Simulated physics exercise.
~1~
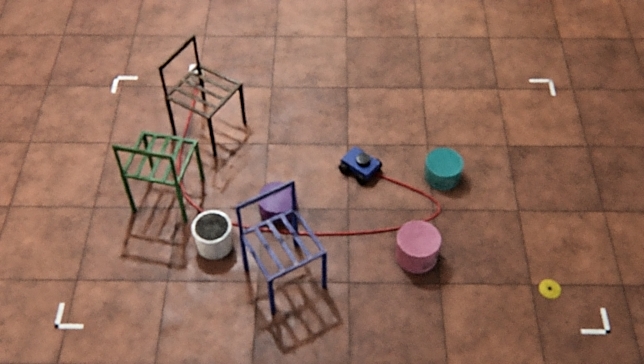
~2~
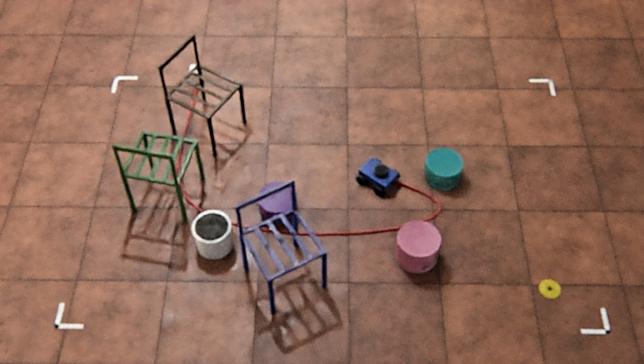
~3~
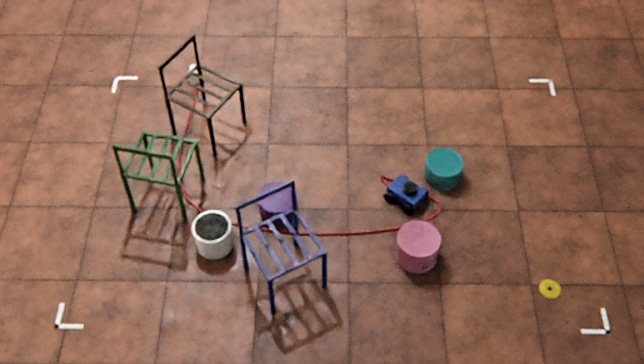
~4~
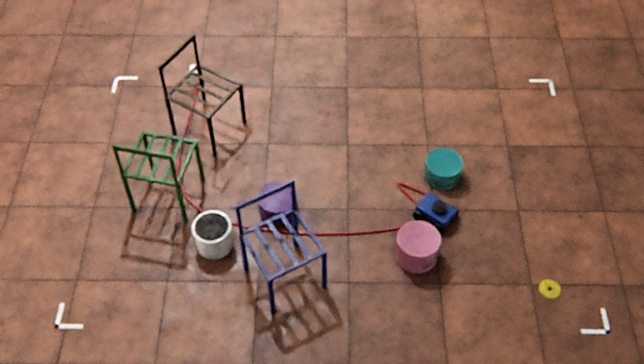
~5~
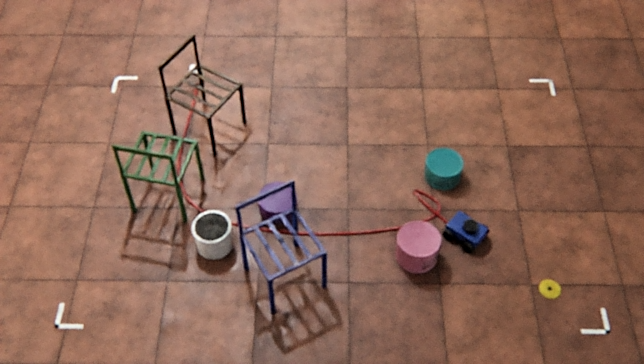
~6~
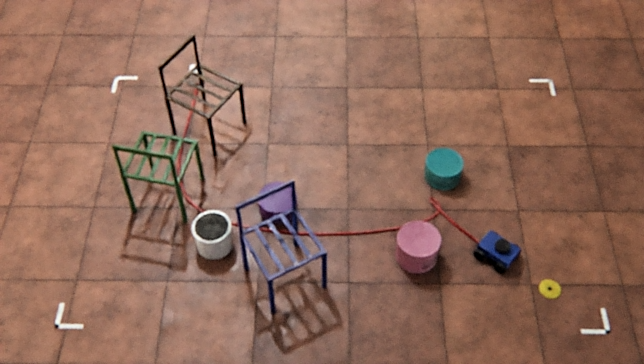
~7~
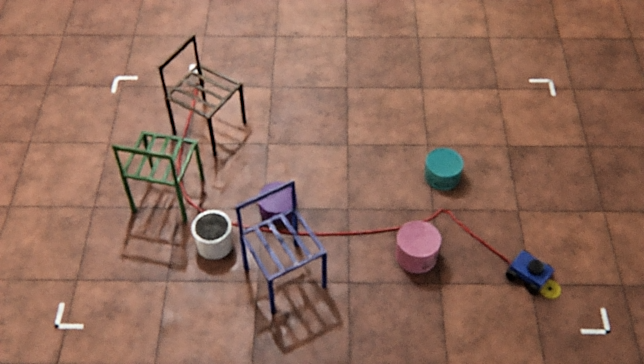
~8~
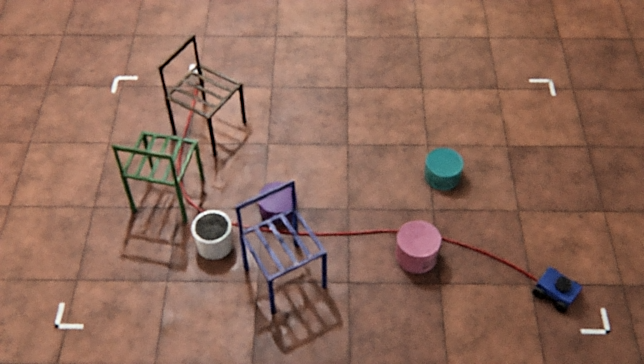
A small blue cart trailing a red lead rolled slowly down and to the right, passing between the teal and pink bins, and stopped over the yellow mark, its lead drawn out behind it while the chairs, tubs and pot stayed put.
